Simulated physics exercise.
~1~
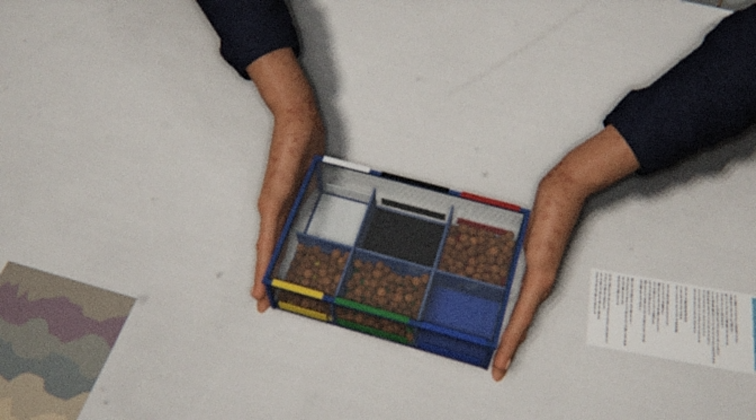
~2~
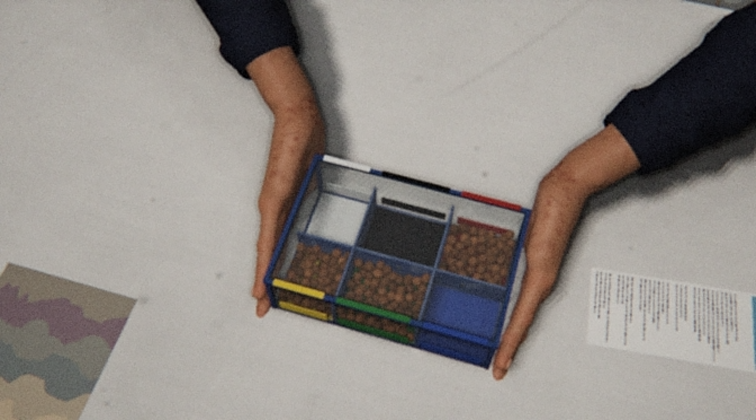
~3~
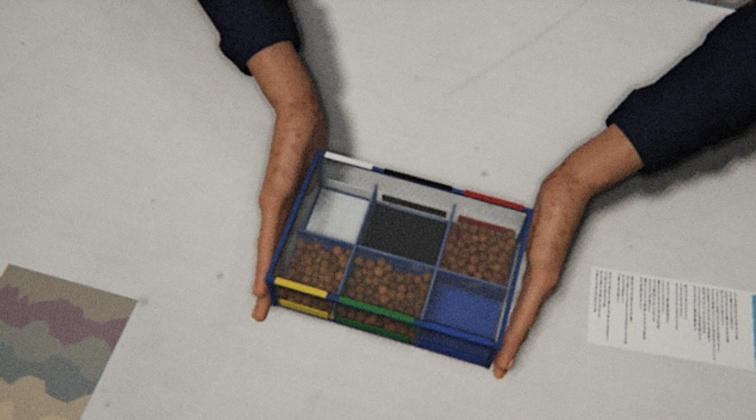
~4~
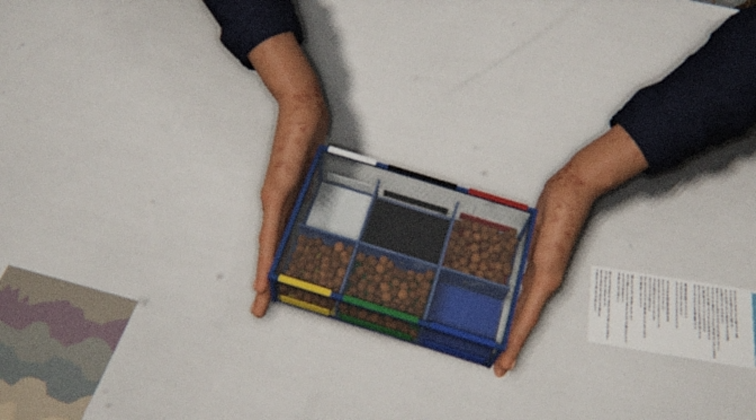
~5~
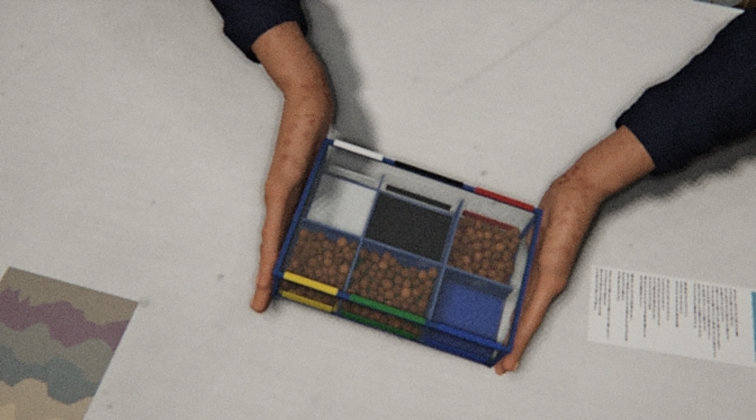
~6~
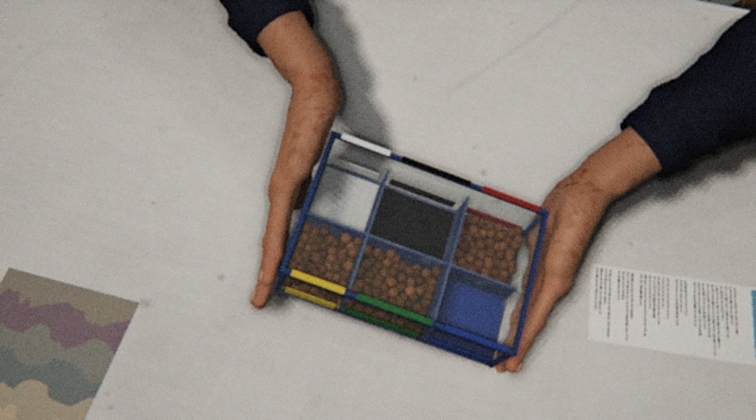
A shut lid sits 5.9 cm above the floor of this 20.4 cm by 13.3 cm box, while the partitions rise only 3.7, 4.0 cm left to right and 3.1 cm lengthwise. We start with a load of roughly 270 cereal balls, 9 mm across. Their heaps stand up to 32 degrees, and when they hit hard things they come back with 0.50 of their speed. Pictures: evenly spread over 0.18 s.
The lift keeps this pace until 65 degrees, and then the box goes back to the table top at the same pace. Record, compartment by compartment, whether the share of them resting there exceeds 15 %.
Red: Exceeds; blue: Does not exceed; green: Exceeds; yellow: Exceeds; white: Does not exceed; black: Does not exceed.
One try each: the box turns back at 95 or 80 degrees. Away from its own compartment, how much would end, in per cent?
Roughly 40 percent for the first try and 20 percent for the second.
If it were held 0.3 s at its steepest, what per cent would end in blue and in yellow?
In that case blue keeps 0% and yellow keeps 30%.
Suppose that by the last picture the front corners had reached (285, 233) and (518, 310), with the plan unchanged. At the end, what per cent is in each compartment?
Each compartment ends with this per cent: Red 35, blue 0, green 30, yellow 25, white 0 and black 10.
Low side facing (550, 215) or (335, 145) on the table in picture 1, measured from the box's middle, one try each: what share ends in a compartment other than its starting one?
That would be close to 15 per cent, then close to 10 per cent.
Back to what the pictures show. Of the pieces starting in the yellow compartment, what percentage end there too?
Roughly 90 per cent.
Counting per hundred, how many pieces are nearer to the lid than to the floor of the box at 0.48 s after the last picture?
10 %.
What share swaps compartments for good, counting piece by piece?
Result: Roughly 5 %.
Then, 0.48 s after the last picture, tilt 64 degrees; red 35 %, green 35 %, yellow 30 %.
Then, 0.80 s after the last picture, tilt 27 degrees; red 35 %, blue 5 %, green 35 %, yellow 25 %.
Then, 1.22 s after the last picture, tilt 0 degrees; red 35 %, blue 5 %, green 35 %, yellow 25 %.
In the end, red 35 %, blue 5 %, green 35 %, yellow 25 %, white 0 %, black 0 %.
